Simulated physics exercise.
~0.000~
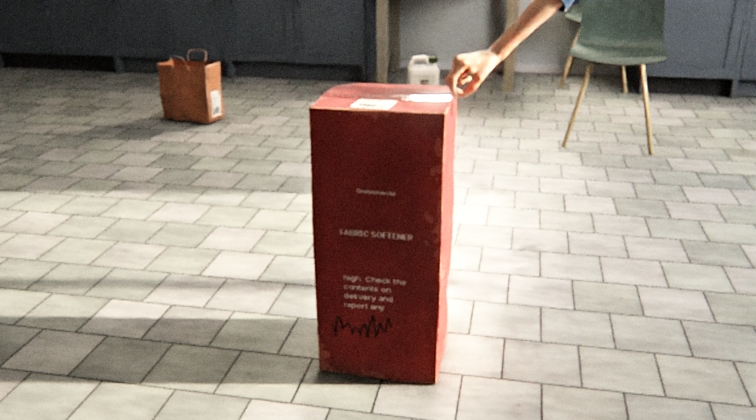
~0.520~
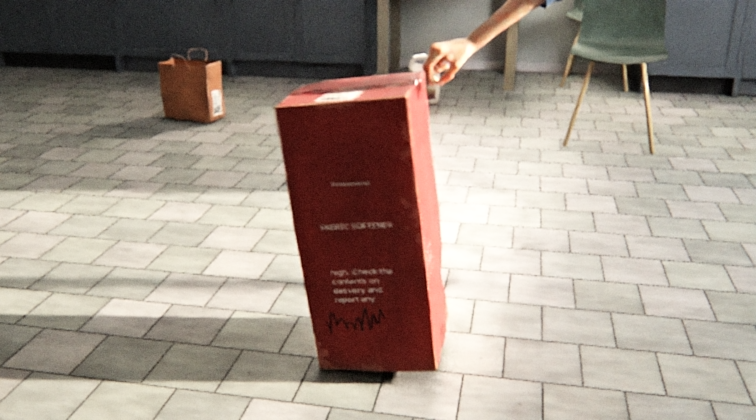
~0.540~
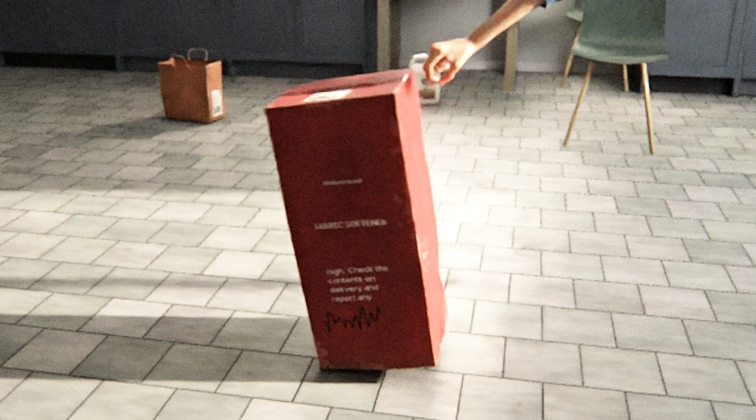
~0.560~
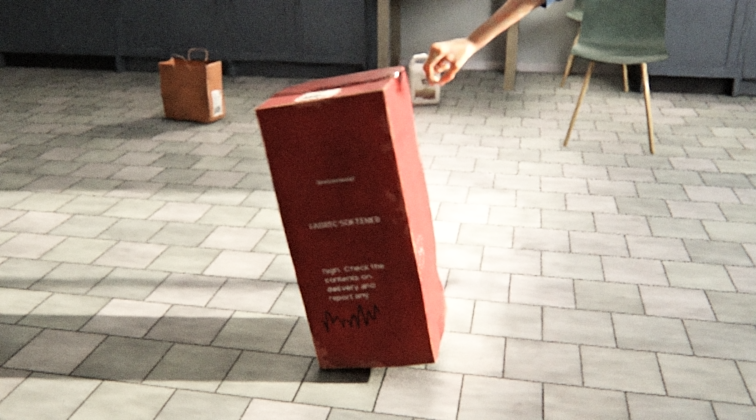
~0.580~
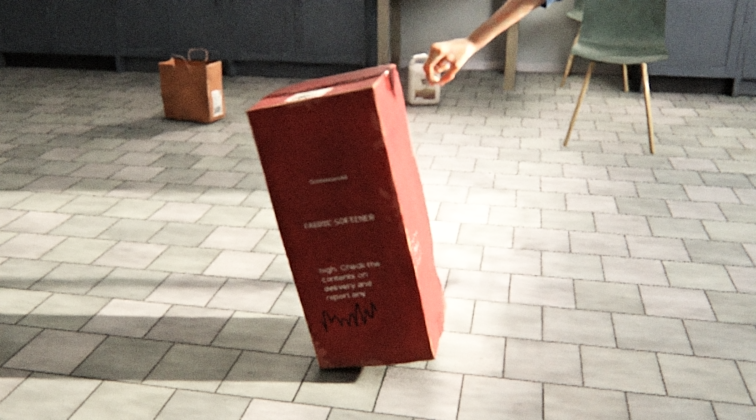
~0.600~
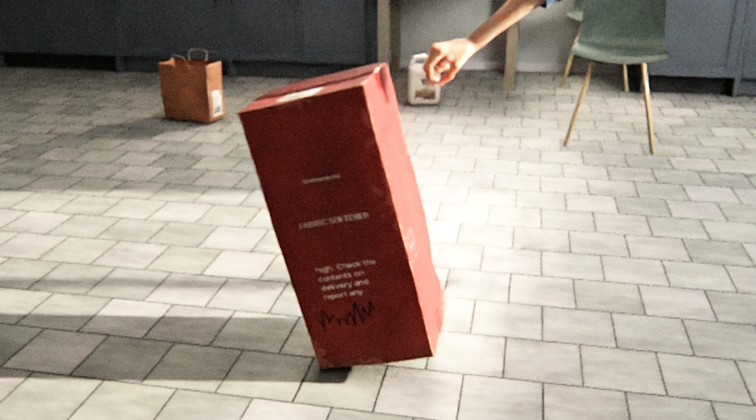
A tall red parcel stood upright on a tiled floor until a hand at its top pushed it, and it tilted left, quickly at first and then more slowly, leaning away from the outstretched hand.
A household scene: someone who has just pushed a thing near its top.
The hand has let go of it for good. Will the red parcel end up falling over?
Result: Knocked down.
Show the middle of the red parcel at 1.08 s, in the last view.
Somewhere near (245, 235) in the last view.
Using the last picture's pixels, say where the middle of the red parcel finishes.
Its middle finishes close to (202, 281) in the last view.
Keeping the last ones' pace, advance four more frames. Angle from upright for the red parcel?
Then 20°.
By 0.86 s, red parcel 34° off upright near (302, 214).
By 1.08 s, red parcel 61° off upright near (245, 235).
When it is over (1.7 s), the red parcel falls over, near (202, 281).
